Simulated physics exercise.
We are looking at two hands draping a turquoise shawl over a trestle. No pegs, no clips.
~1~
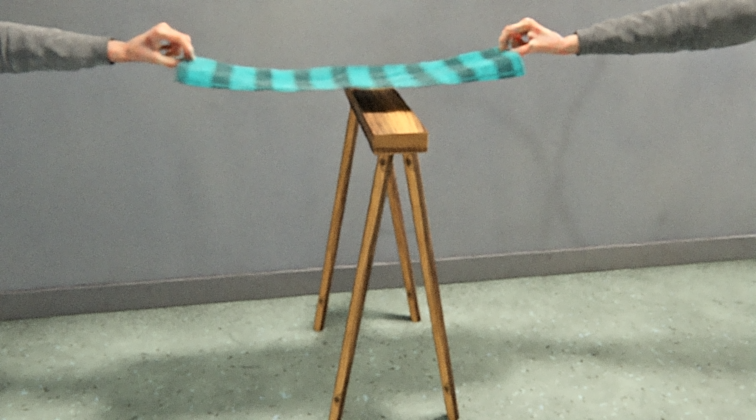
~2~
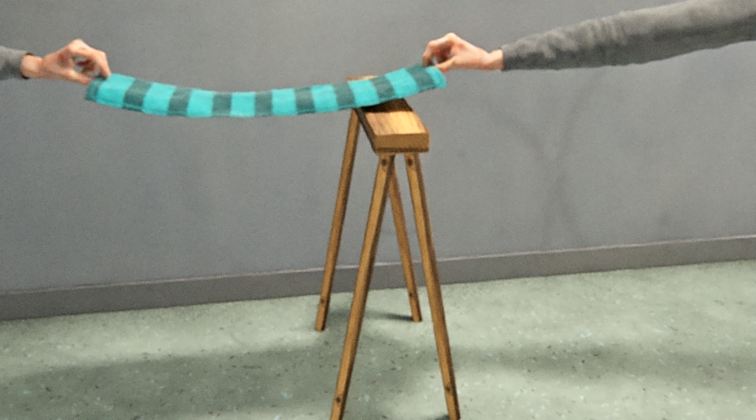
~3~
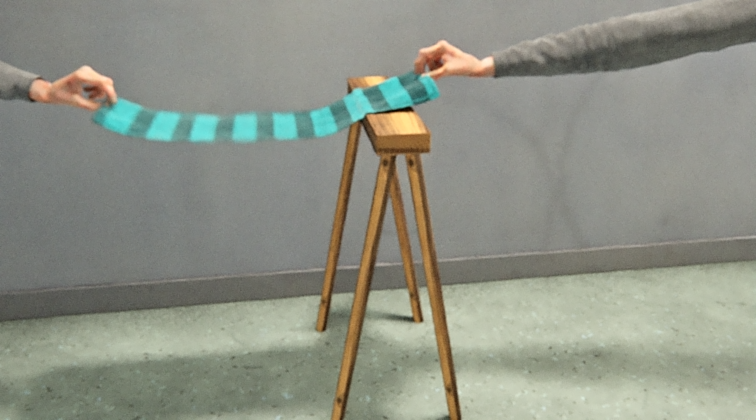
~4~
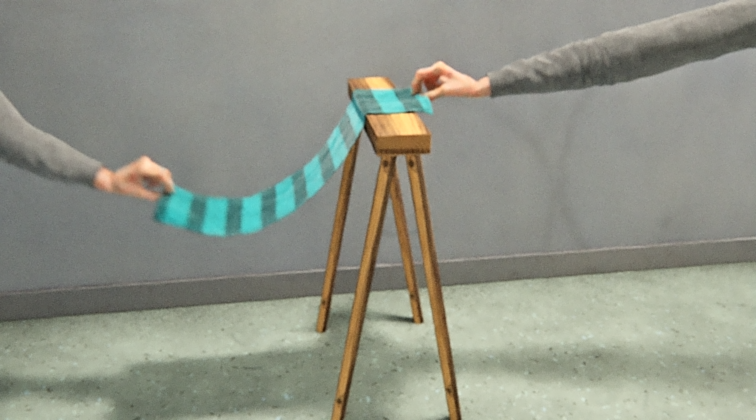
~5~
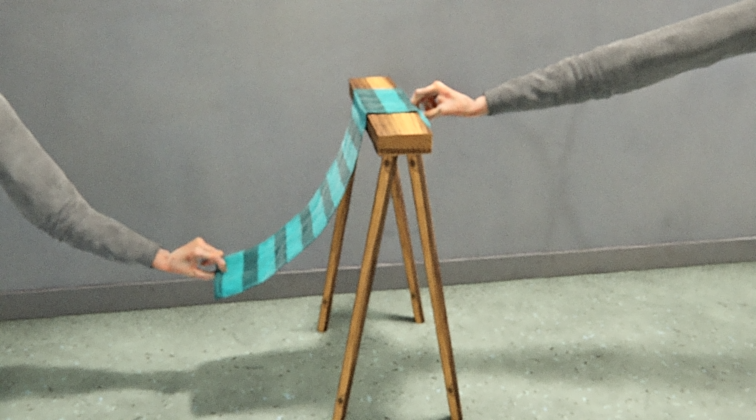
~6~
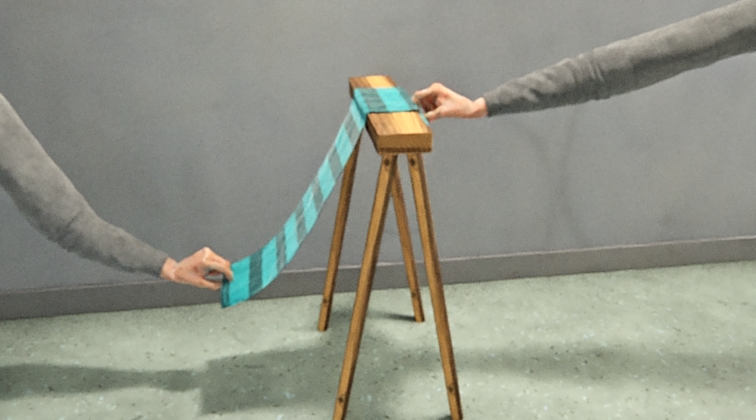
Above a wooden trestle by a grey wall, two hands held a striped turquoise shawl by its ends, moved it left, then laid the right part over the top while lowering the long left end.
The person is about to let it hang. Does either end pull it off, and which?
The turquoise shawl slips off to the left.
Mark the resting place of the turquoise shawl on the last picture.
Near (327, 373).
Then, 0.40 s past the final frame, shawl clear of the top and falling near (329, 289).
Then, 0.66 s past the final frame, shawl in a heap on the floor near (328, 371).
When it is over, shawl in a heap on the floor near (327, 373). The turquoise shawl falls on the left side.
